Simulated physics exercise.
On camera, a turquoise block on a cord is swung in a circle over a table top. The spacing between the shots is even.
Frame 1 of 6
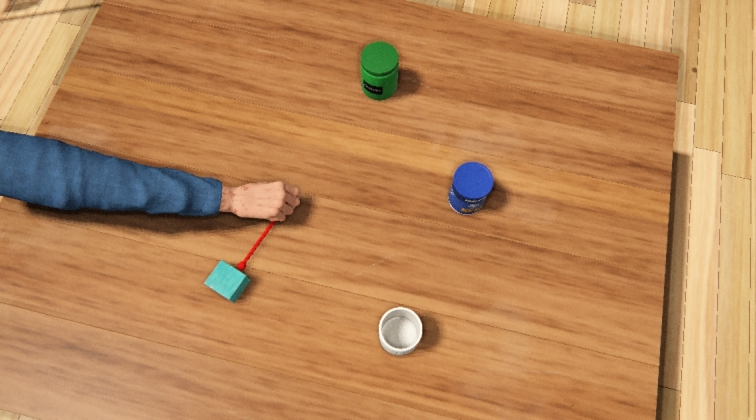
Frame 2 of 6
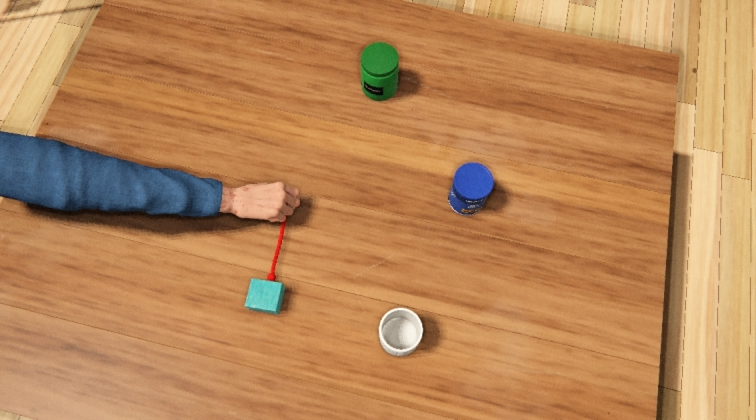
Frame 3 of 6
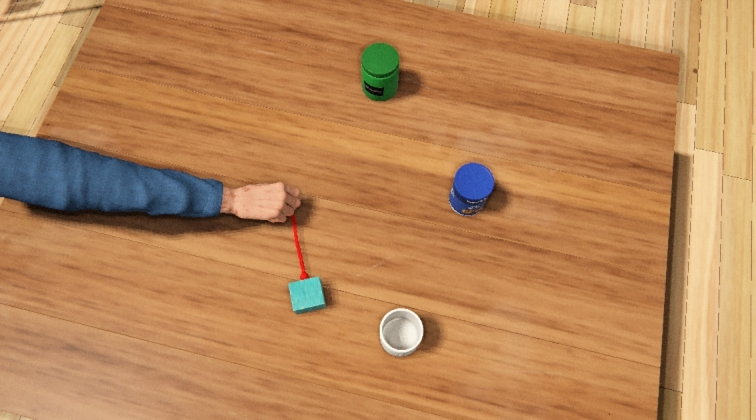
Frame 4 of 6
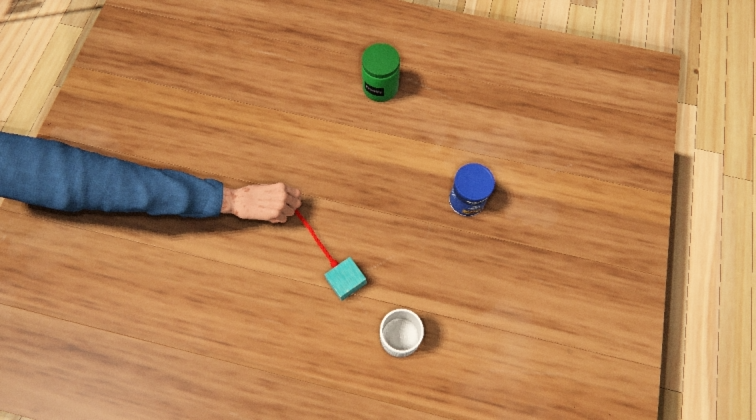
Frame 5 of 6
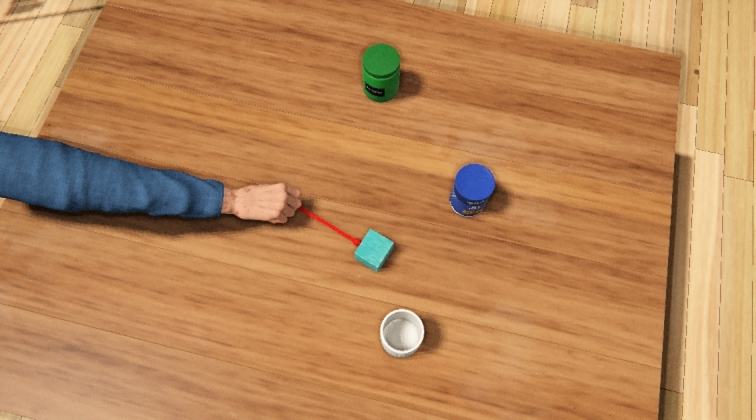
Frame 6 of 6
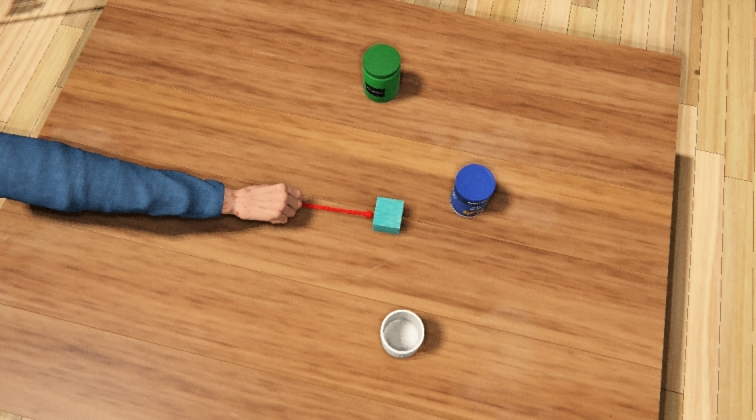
A turquoise block on a red cord swings anticlockwise around a fist in a blue sleeve, which reaches in from the left over a wooden table top seen from above. A green jar stands near the top, a blue tin to the right and a white mug towards the bottom. The block sweeps from below the hand, past the mug, round to the hand's right, while the arm stays almost still.
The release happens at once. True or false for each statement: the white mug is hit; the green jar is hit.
White mug: False; green jar: True.
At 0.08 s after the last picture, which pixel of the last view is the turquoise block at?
Somewhere around (390, 147), I reckon.
Then, 0.08 s later than the last view, block near (390, 147).
Then, 0.20 s later than the last view, block near (403, 101); green jar pushed aside.
Finally, block near (427, 90); green jar pushed aside. The white mug escapes it and the green jar is struck.
